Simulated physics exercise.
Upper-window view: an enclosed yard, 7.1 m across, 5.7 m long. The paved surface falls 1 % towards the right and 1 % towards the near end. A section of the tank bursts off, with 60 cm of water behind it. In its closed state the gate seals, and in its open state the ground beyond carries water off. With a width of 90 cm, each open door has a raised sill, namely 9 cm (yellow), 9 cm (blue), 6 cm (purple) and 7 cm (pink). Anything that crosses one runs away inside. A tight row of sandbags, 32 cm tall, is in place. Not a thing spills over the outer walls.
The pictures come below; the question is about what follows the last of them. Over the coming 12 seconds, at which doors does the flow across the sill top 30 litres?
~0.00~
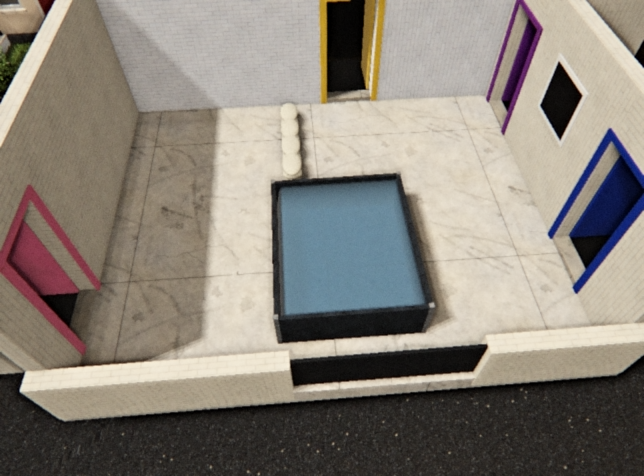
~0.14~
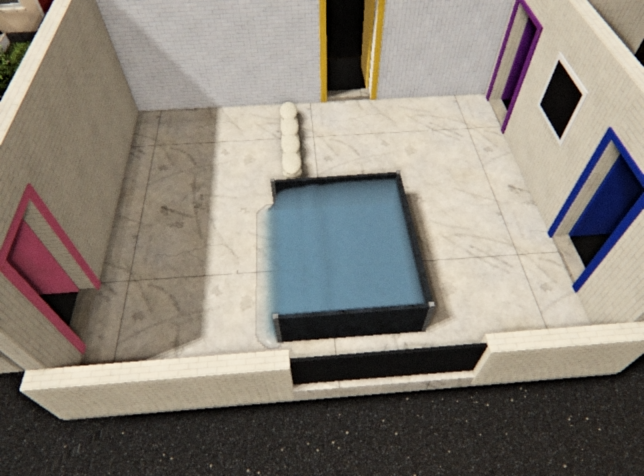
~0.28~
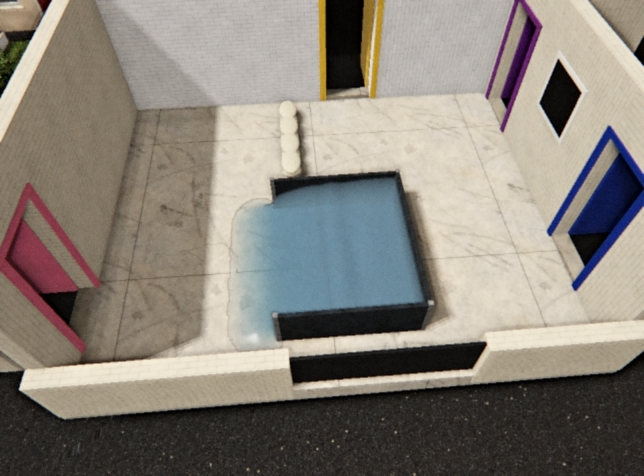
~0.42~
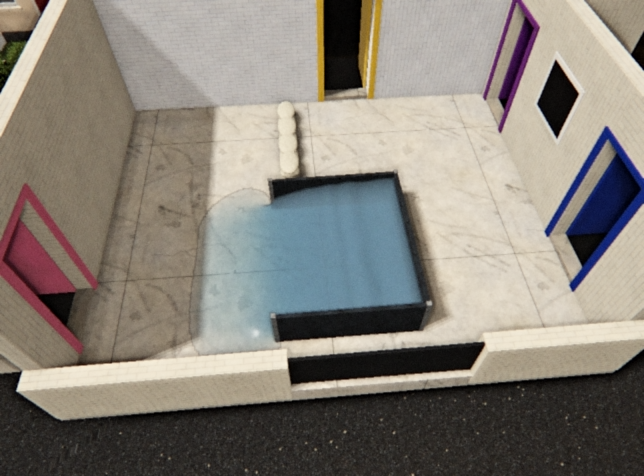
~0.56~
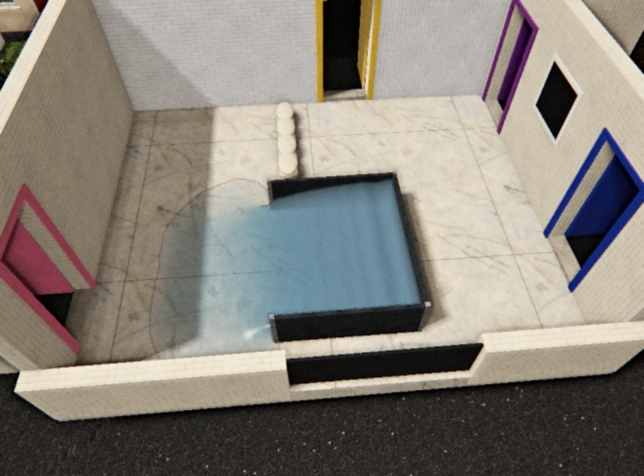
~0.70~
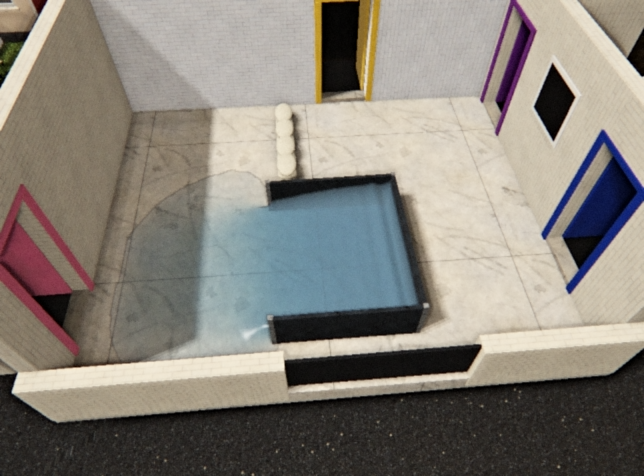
Door by door: The yellow door falls short, the blue door falls short, the purple door falls short, the pink door tops it.
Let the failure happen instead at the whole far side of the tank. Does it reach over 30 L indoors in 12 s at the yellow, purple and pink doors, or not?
Then yellow exceeds it, purple exceeds it, pink does not exceed it.
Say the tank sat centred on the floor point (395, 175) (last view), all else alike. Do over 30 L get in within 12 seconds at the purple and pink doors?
Well, purple ends up beyond the mark and pink ends up beyond the mark.
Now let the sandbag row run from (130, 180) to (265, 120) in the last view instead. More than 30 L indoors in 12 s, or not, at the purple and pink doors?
At the purple door the limit is exceeded, and at the pink door it is exceeded.
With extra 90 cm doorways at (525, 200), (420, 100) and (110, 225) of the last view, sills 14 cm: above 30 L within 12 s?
Result in order - not enough, not enough, more than that.
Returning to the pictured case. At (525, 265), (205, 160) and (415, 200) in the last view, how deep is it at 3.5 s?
I'd read it as roughly 0, 4 and 0 cm, in that order.
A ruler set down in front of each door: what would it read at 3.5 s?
Depths in cm: Yellow 0, blue 0, purple 0, pink 22.
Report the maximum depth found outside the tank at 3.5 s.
Up to some 24 cm.
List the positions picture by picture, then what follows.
In the first frame, the tank at (344, 241) is whole and still, 60 cm deep.
In the second frame, the front is at a hidden place, 1.3 m from the gap at (279, 261); 0.4 m2 of floor is under water; 60 cm left at the back of the tank.
In the third frame, water pours out at (278, 261) and has run 1.4 m, to (251, 350); typically 11 cm deep outside, 60 cm at the tank's back.
In the fourth frame, water pours out at (277, 262) and has run 1.7 m, to a hidden place; typically 9 cm deep outside, 60 cm at the tank's back.
In the fifth frame, the front is at a hidden place, 2.0 m from the gap at (275, 263); 5.0 m2 of floor is under water; 57 cm left at the back of the tank.
In the sixth frame, the front is at (122, 349), 2.4 m from the gap at (274, 265); 7.0 m2 of floor is under water; 50 cm left at the back of the tank.
After 1.4 s water covers 30 % of the floor and is deepest (36 cm) near (68, 392); yellow door not reached, blue door not reached, purple door not reached, pink door 20 cm at the sill, 56 L in.
After 2.2 s water covers 35 % of the floor and is deepest (38 cm) near (83, 329); yellow door not reached, blue door not reached, purple door not reached, pink door 35 cm at the sill, 198 L in.
After 3.5 s water covers 40 % of the floor and is deepest (24 cm) near (132, 121); yellow door not reached, blue door not reached, purple door not reached, pink door 22 cm at the sill, 383 L in.
After 7.0 s water covers 70 % of the floor and is deepest (16 cm) near (269, 120); yellow door 3 cm at the sill, 0 L in, blue door 5 cm at the sill, 0 L in, purple door 5 cm at the sill, 0 L in, pink door 6 cm at the sill, 454 L in.
After 12.0 s water covers 85 % of the floor and is deepest (15 cm) near (125, 388); yellow door 1 cm at the sill, 0 L in, blue door 7 cm at the sill, 0 L in, purple door 4 cm at the sill, 0 L in, pink door 12 cm at the sill, 458 L in.
